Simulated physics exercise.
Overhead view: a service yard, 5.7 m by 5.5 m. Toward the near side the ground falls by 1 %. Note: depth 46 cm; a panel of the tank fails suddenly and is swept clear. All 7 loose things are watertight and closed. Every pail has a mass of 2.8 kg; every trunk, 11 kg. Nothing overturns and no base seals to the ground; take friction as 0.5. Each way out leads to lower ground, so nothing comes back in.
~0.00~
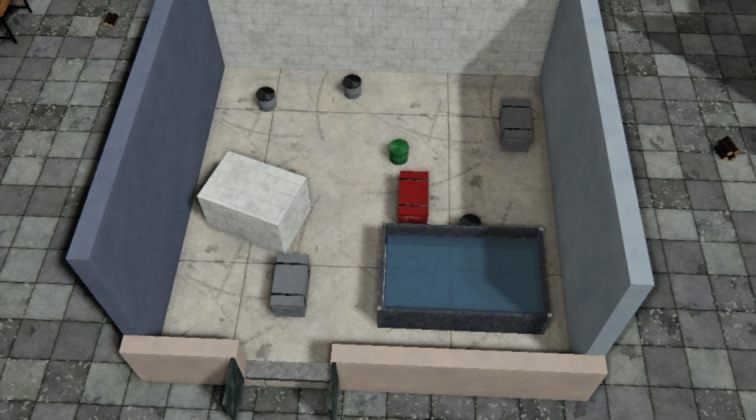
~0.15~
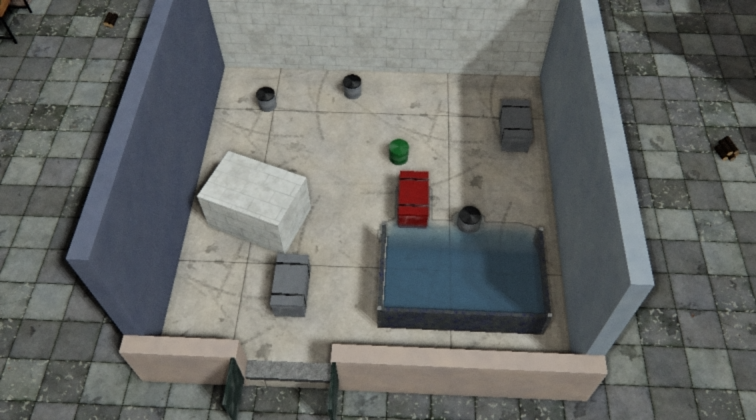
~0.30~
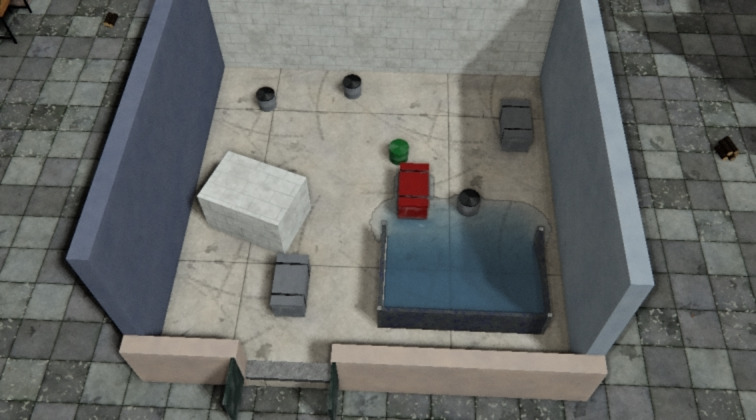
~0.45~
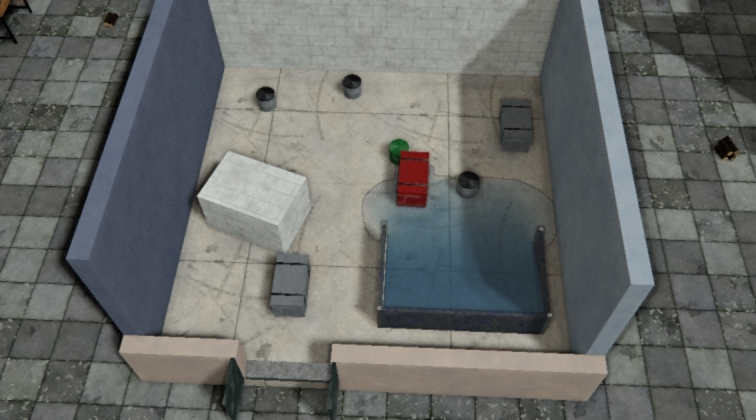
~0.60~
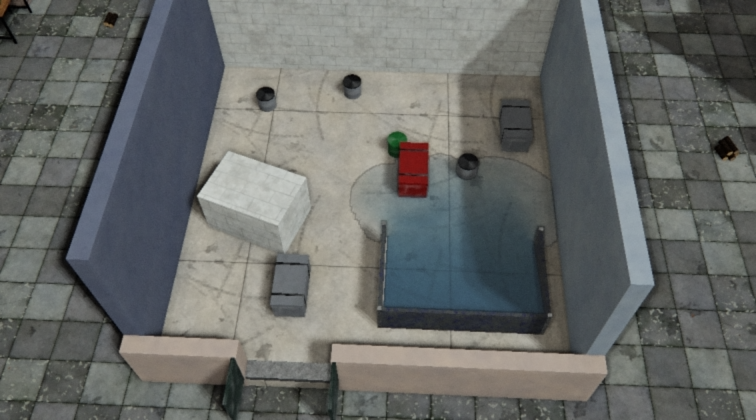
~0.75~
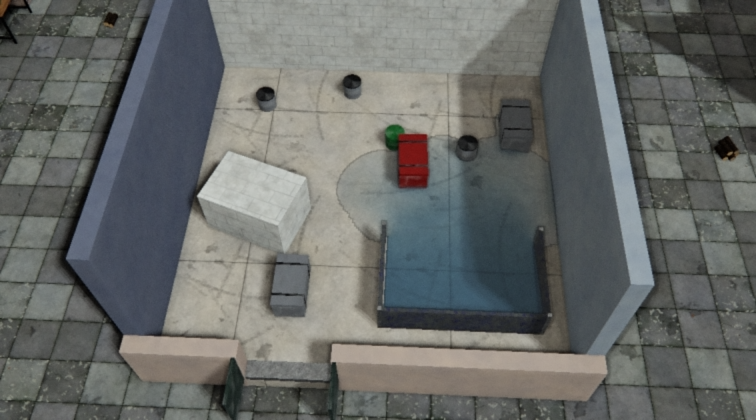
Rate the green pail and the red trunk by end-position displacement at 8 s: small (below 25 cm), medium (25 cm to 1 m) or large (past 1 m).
Green pail: Large; red trunk: Large.
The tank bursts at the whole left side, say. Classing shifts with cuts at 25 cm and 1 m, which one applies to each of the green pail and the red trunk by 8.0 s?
First the green pail: It holds steady; as for the red trunk, it holds steady.
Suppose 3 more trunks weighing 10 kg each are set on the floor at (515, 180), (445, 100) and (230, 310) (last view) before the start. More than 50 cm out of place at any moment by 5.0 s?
Listed order gives above the limit, above the limit, within the limit.
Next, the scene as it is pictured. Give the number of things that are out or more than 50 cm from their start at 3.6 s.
Tally at that time: 5.
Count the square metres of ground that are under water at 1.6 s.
Wet: Near 16 m2.
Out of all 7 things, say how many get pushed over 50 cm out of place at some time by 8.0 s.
Count: 6.
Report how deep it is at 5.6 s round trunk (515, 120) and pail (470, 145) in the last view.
I'd put it at 6 cm and 6 cm respectively.
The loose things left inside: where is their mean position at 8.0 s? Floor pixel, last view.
Around (263, 239).
After 1.6 s the green pail is near (382, 92), 1.2 m from its start, aground; the red trunk is near (405, 109), 1.6 m from its start, afloat; 0 of 7 are out; 2 afloat.
After 3.6 s the green pail is near (316, 77), 2.0 m from its start, afloat; the red trunk is near (348, 81), 2.5 m from its start, afloat; 0 of 7 are out; 5 afloat.
After 5.6 s the green pail is near (231, 132), 2.7 m from its start, afloat; the red trunk is near (253, 113), 3.0 m from its start, afloat; 0 of 7 are out; 6 afloat.
After 8.0 s the green pail is near (191, 241), 3.5 m from its start, afloat; the red trunk is near (263, 133), 2.6 m from its start, afloat; 0 of 7 are out; 7 afloat.
